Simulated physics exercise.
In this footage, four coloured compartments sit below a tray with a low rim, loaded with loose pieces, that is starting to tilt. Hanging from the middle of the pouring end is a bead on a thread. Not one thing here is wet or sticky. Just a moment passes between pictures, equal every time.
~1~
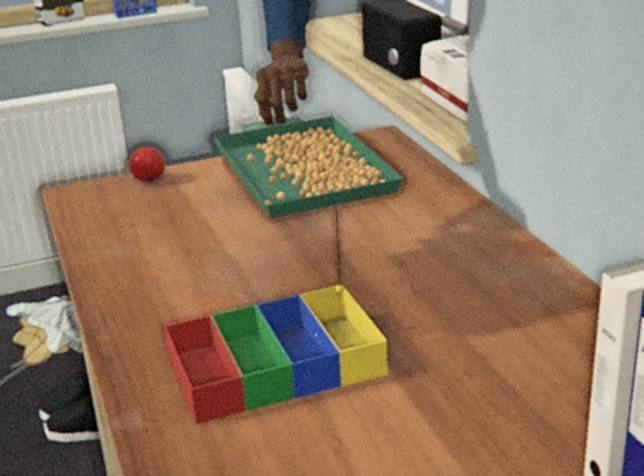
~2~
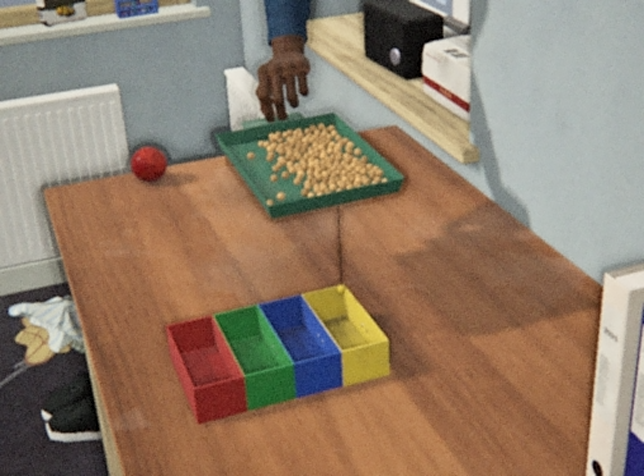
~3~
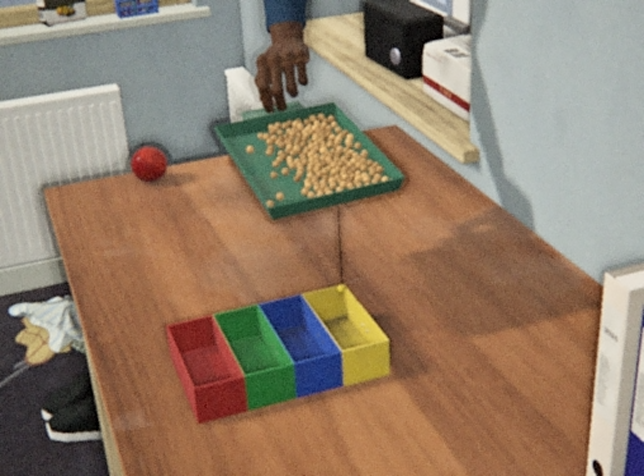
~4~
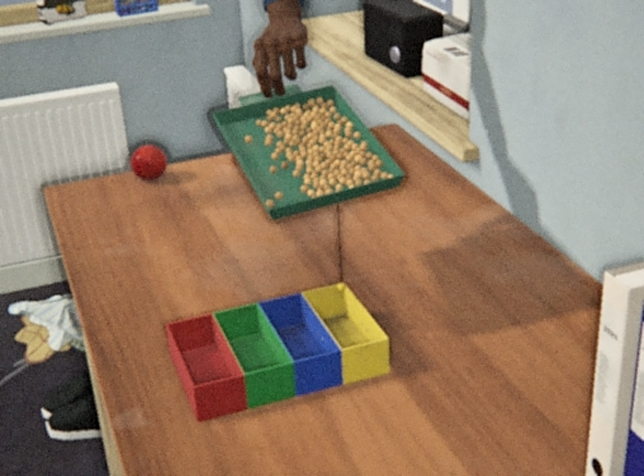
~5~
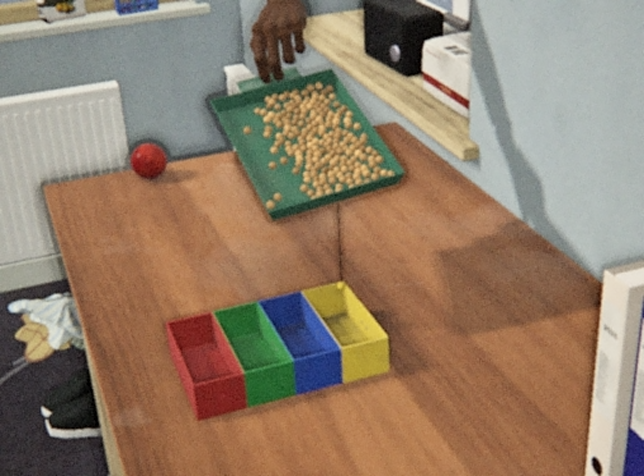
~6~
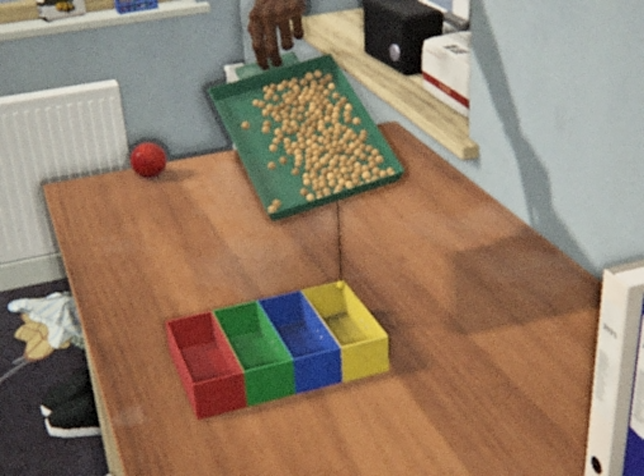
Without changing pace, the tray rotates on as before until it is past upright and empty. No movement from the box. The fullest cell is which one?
The blue cell.
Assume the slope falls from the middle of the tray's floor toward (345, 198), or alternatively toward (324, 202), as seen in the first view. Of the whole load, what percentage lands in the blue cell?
For the first it's near 0 %, for the second near 40 %.
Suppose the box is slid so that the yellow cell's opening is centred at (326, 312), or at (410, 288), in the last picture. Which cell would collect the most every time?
For the first spot I'd say the cell in blue, and for the second spot the cell in red.
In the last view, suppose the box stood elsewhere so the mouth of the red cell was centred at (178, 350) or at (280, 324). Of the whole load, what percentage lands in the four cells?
About 100 % and 90 %.
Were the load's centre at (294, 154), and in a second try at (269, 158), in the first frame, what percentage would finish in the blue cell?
In order, 60 % then 60 %.
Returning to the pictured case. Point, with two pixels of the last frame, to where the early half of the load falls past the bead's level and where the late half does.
It passes near (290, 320) first and then near (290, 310).
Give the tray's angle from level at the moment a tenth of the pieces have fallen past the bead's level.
That would be about 70 degrees from level.
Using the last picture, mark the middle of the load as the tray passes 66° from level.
Mark it at roughly (297, 209) in the final frame.
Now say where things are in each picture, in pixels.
Corners of the pouring end at (270, 203) and (397, 177), level; middle of the load at (322, 165), round wooden beads; bead on its thread at (340, 289); red cell at (218, 397); green cell at (268, 384); blue cell at (317, 372); yellow cell at (363, 360), in the first frame.
Corners of the pouring end at (271, 203) and (399, 177), level; middle of the load at (324, 163), in the second frame.
Corners of the pouring end at (272, 205) and (399, 176), tipped barely, lowest at the left corner; middle of the load at (324, 158), in the third frame.
Corners of the pouring end at (271, 206) and (399, 173), tipped a little, lowest at the left corner; middle of the load at (323, 150), in the fourth frame.
Corners of the pouring end at (271, 208) and (399, 171), tipped clearly, lowest at the left corner; middle of the load at (322, 143), in the fifth frame.
Corners of the pouring end at (271, 210) and (398, 169), tipped clearly, lowest at the left corner; middle of the load at (322, 140), nearly all on the move; red cell at (220, 392); green cell at (270, 380); blue cell at (318, 367); yellow cell at (365, 356), in the sixth frame.
Soon after the last picture, tray tipped steeply; most on the tray; a stray few in the blue cell; a stray few in the green cell; a stray few in the yellow cell; about a quarter falling or outside the box.
A little later, tray tipped past a quarter turn; a small part on the tray; about half in the blue cell; about a quarter in the green cell; a small part in the yellow cell; a stray few in the red cell; about a quarter falling or outside the box.
Later still, tray tipped past a quarter turn; about two thirds in the blue cell; about a quarter in the green cell; a small part in the yellow cell; a stray few in the red cell; a stray few falling or outside the box.
At rest, tray tipped past a quarter turn; about two thirds in the blue cell; about a quarter in the green cell; a small part in the yellow cell; a stray few in the red cell; a stray few outside the box.
